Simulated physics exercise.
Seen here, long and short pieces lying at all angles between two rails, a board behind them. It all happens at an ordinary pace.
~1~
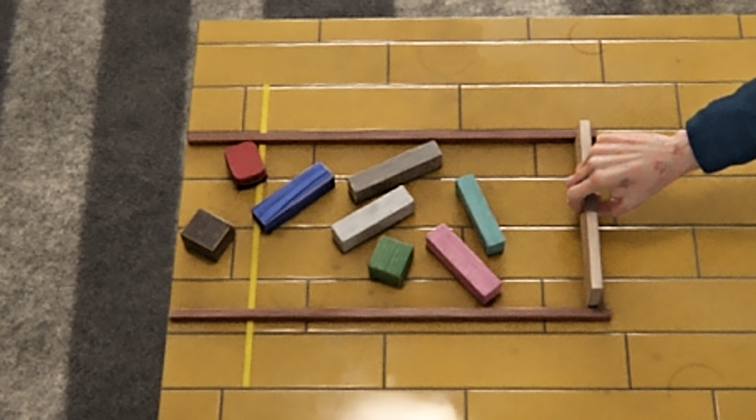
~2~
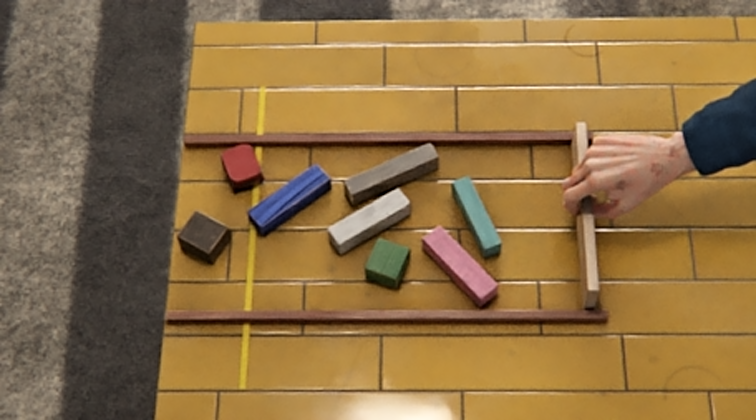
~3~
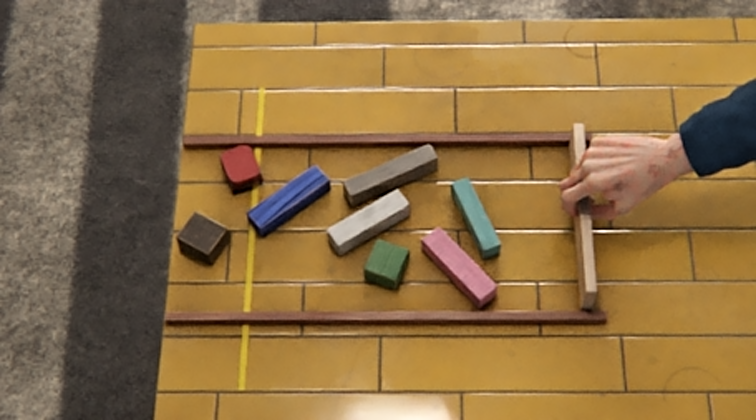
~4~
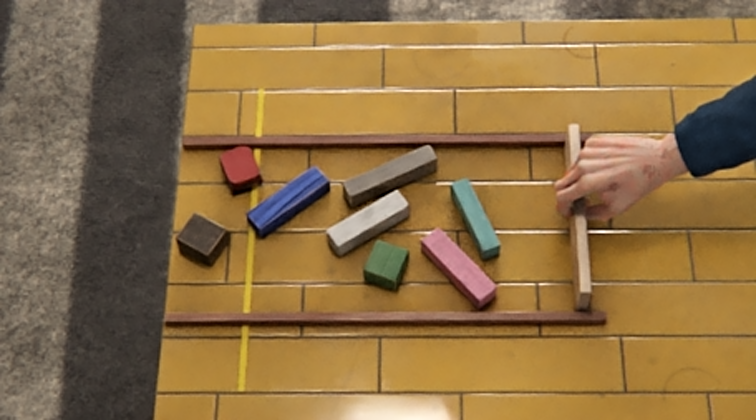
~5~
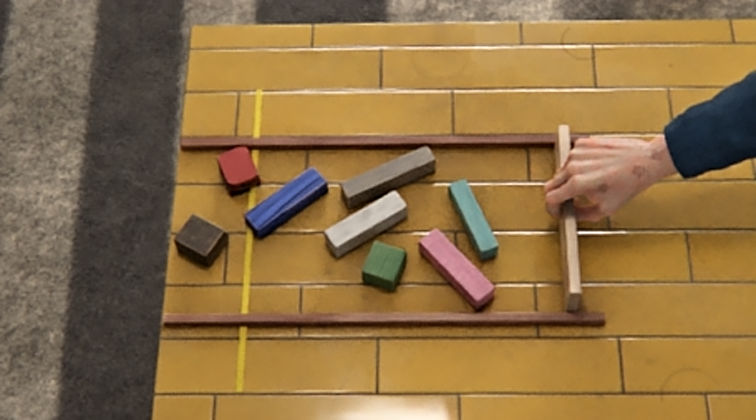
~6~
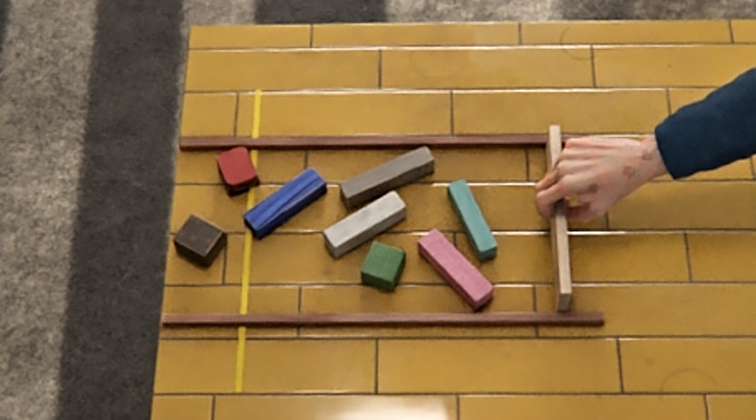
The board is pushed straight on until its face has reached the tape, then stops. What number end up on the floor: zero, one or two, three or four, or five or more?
Outcome: The number that fall off is one or two.
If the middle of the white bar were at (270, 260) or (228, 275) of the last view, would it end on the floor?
In that order, it remains up; holds on.
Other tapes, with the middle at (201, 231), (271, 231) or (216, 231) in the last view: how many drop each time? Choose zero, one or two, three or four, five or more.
Taking them in turn, more than four; none at all; more than four.
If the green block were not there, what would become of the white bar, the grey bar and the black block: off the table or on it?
The white bar stays on; the grey bar holds on; the black block is lost.
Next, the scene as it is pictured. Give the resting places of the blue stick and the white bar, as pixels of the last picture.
Near (192, 179) and (191, 227).
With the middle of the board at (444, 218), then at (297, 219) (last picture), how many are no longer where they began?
3 and 8.
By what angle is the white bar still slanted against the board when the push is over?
Near 45 degrees.
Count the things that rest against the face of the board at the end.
The number is 3.
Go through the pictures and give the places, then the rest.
In the first frame, black block (208, 235); red case (246, 166); blue stick (294, 197); board (588, 213); tape (257, 225).
In the second frame, red case (243, 168); turquoise bar (476, 217).
In the third frame, blue stick (289, 201); pink bar (459, 267).
In the fourth frame, black block (203, 239); green block (386, 265).
In the fifth frame, red case (239, 171); white bar (366, 224).
In the sixth frame, black block (200, 240); red case (238, 172); blue stick (286, 203); board (558, 217); tape (249, 231).
Soon after, none off yet; black block at rest near (200, 240); red case at rest near (238, 172); blue stick at rest near (286, 203).
After that, none off yet; black block at rest near (200, 240); red case at rest near (238, 172); blue stick at rest near (284, 202).
And then, none off yet; black block displaced a little near (184, 236); red case displaced about its own width near (205, 166); blue stick displaced about its own width near (229, 187).
In the end, the number that fall off is one or two; gone, red case and black block.
